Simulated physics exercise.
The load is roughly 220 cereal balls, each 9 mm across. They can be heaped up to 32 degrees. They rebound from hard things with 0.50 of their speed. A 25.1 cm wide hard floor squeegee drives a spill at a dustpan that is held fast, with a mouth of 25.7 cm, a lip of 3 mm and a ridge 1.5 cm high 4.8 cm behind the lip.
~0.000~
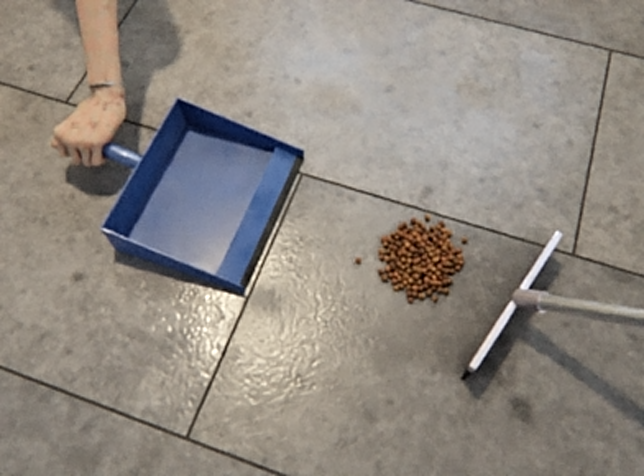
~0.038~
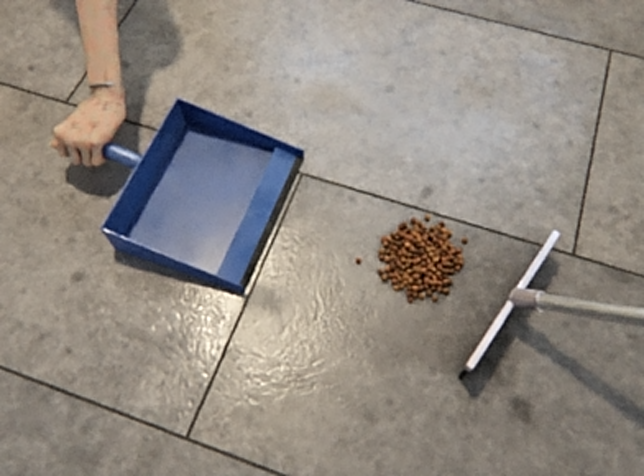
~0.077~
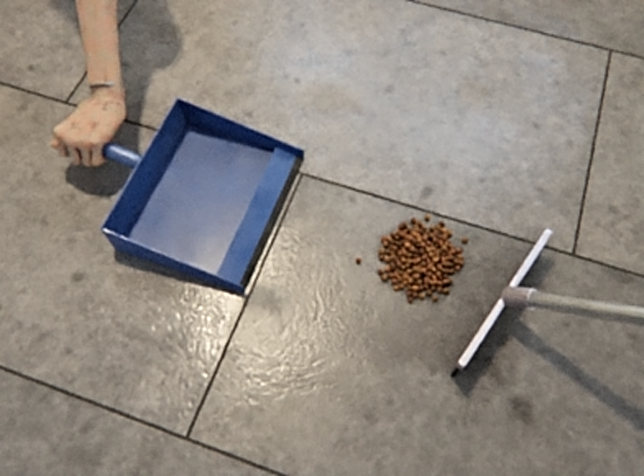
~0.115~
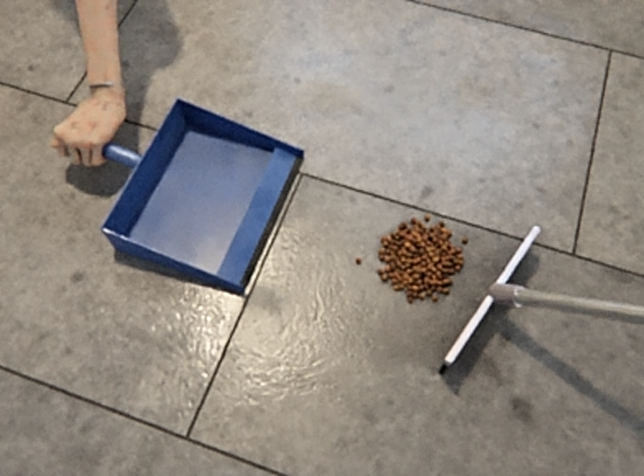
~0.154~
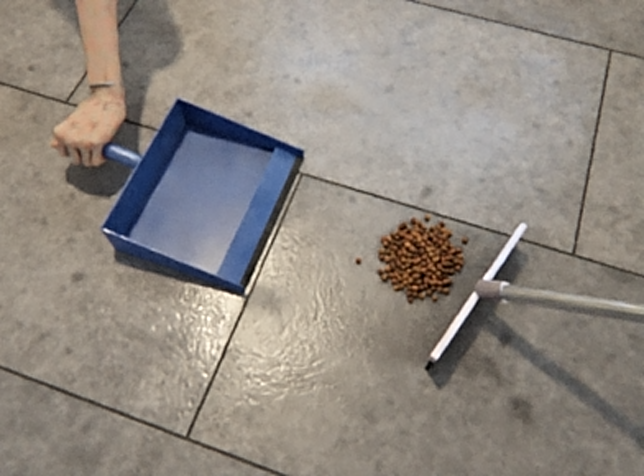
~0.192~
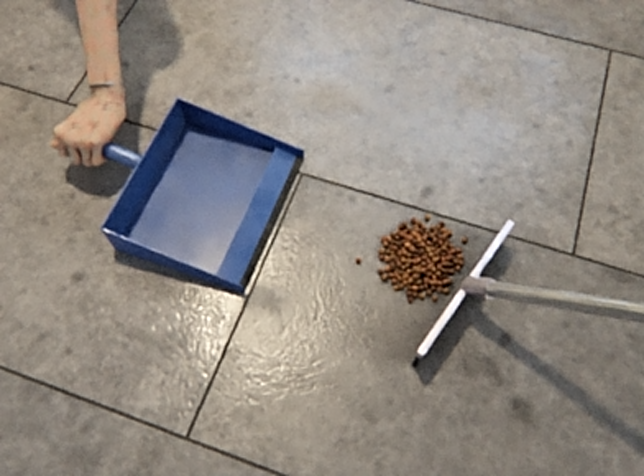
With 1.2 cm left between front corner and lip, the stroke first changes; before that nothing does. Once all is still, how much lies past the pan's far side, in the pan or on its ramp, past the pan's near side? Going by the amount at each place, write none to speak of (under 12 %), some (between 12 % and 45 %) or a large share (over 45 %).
Far side: None to speak of, pan: None to speak of, near side: None to speak of.
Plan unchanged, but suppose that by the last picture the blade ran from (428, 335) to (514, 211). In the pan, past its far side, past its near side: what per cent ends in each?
That ends as pan 20, far 30, and near 0.
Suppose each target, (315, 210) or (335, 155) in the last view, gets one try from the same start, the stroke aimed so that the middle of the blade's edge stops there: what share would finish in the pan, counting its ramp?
Roughly 10 % and 20 %.
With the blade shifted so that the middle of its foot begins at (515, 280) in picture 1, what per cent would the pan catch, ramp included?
Roughly 10 percent would end up there.
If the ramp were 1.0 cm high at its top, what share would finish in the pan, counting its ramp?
Something like 0 per cent, ramp included.
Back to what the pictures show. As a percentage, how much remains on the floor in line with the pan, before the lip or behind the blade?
That comes to near 100 percent.
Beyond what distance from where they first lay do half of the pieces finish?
That distance is around 20 cm.
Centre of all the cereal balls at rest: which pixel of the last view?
When it all comes to rest, the middle is near (304, 214).
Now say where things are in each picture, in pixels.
The first frame shows blade from (472, 368) to (556, 238), moved 0.0 cm, 0 of the pieces shifted so far; middle of the pieces at (420, 255); pan at (202, 199).
The second frame shows blade from (469, 367) to (553, 238), moved 0.4 cm, 0 of the pieces shifted so far; middle of the pieces at (420, 255).
The third frame shows blade from (461, 365) to (546, 236), moved 1.5 cm, 0 of the pieces shifted so far; middle of the pieces at (420, 255).
The fourth frame shows blade from (448, 362) to (534, 233), moved 3.2 cm, 0 of the pieces shifted so far; middle of the pieces at (420, 255).
The fifth frame shows blade from (434, 358) to (521, 230), moved 5.1 cm, 0 of the pieces shifted so far; middle of the pieces at (420, 255).
The sixth frame shows blade from (420, 354) to (508, 227), moved 7.0 cm, 0 of the pieces shifted so far; middle of the pieces at (420, 255); pan at (202, 199). Its pace works out near 0.49 m/s, heading 4 degrees towards the viewer's side.
After 0.45 s, middle of the blade 18 cm from the lip; 0 % over the lip, far side 0 %, near side 0 %.
After 0.62 s, middle of the blade 10 cm from the lip; 0 % over the lip, far side 0 %, near side 0 %.
After 0.91 s, middle of the blade 5 cm from the lip; 0 % over the lip, far side 0 %, near side 0 %.
In the end, at 1.2 s, far side 0 %, pan 0 %, near side 0 %, in front of the lip or behind the blade 100 %.
